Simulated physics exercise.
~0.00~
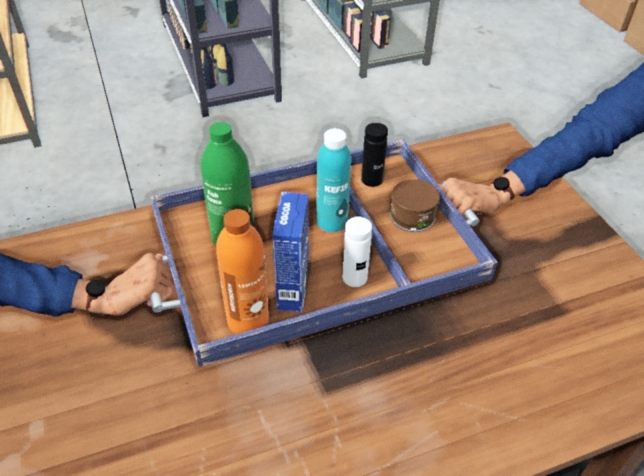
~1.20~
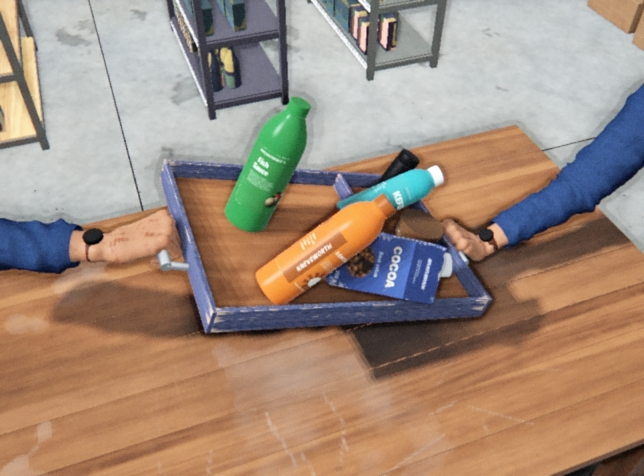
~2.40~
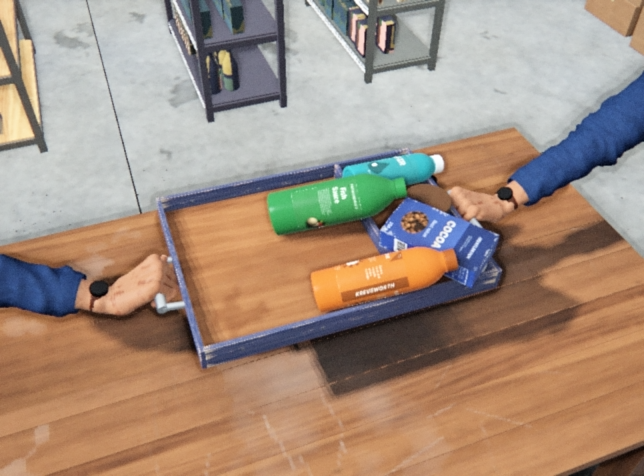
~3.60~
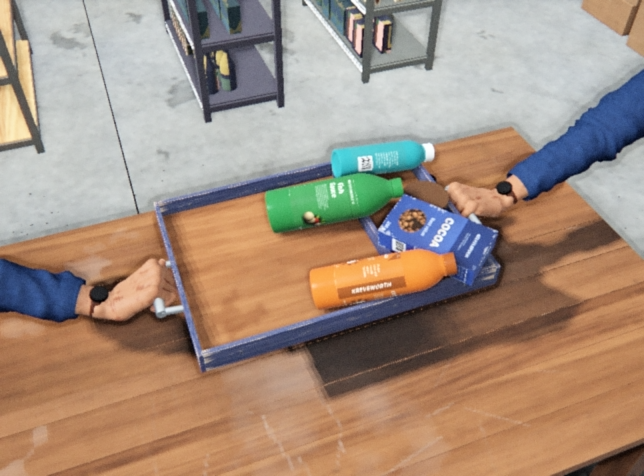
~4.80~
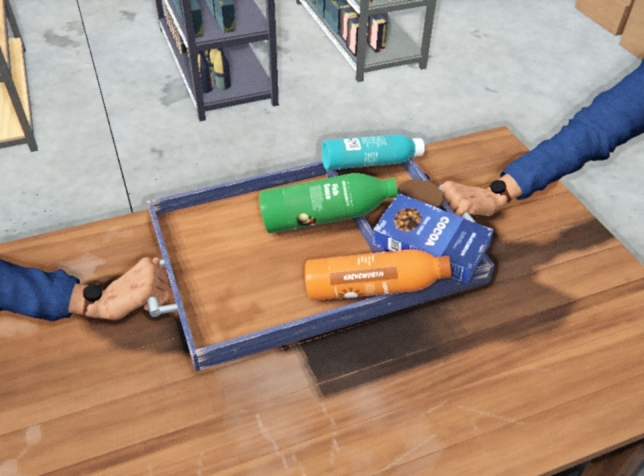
At a wooden table, two hands dipped the right side of a tray of bottles and containers, and the blue packet and bottles toppled rightward before it levelled, leaving the green, orange and turquoise bottles and the packet lying on their sides.
